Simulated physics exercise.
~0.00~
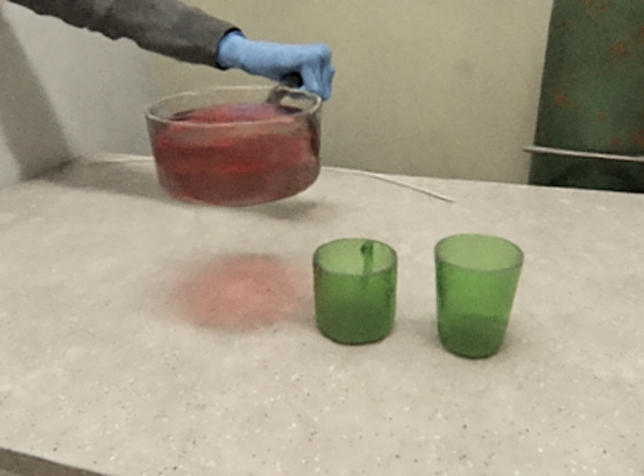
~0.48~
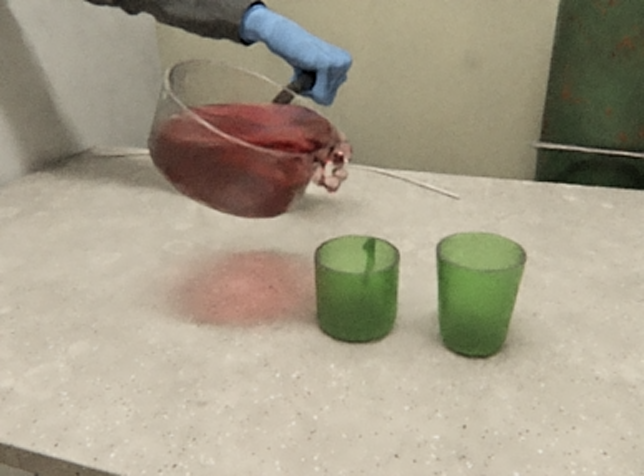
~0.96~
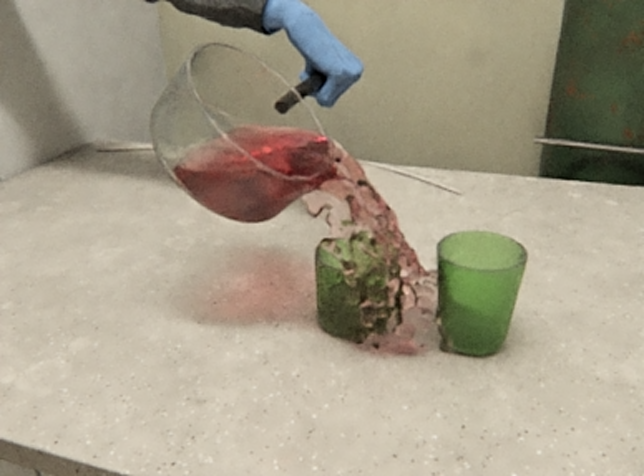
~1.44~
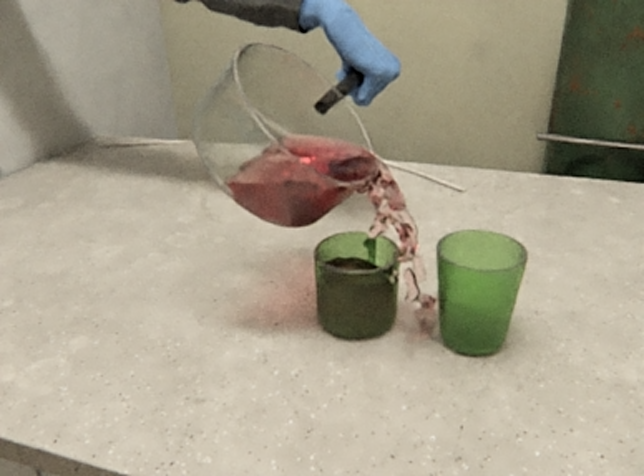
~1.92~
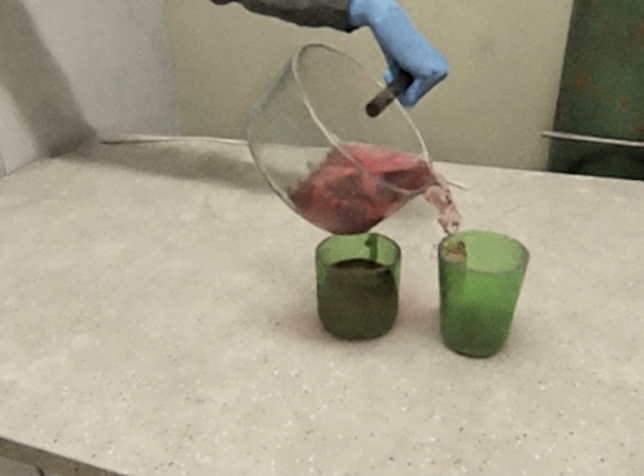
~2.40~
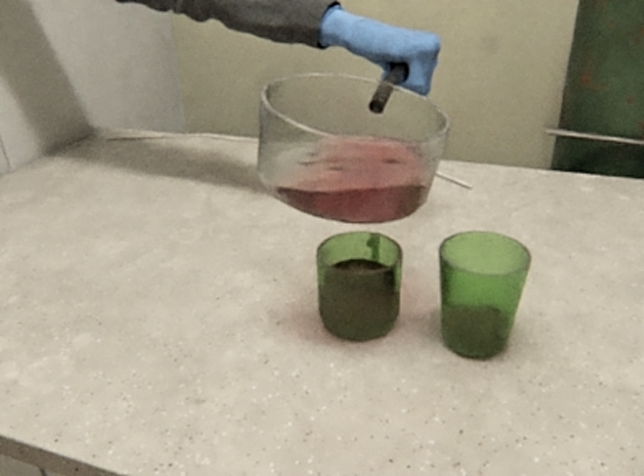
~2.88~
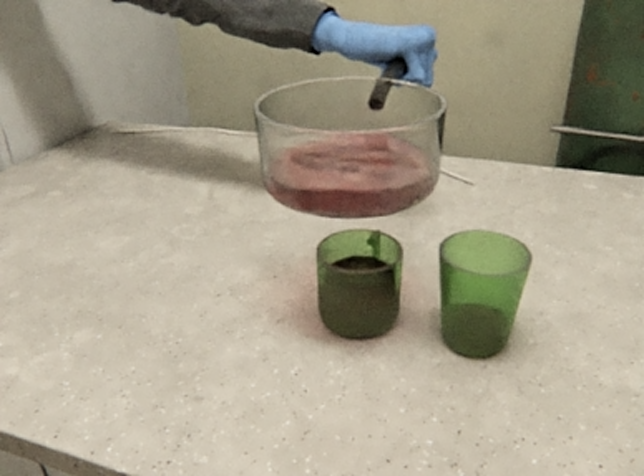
A blue-gloved hand tipped a clear glass pot of red liquid and swept it right over two green cups, spilling some between them, then levelled it, leaving the left cup fuller than the right and some liquid still in the pot.
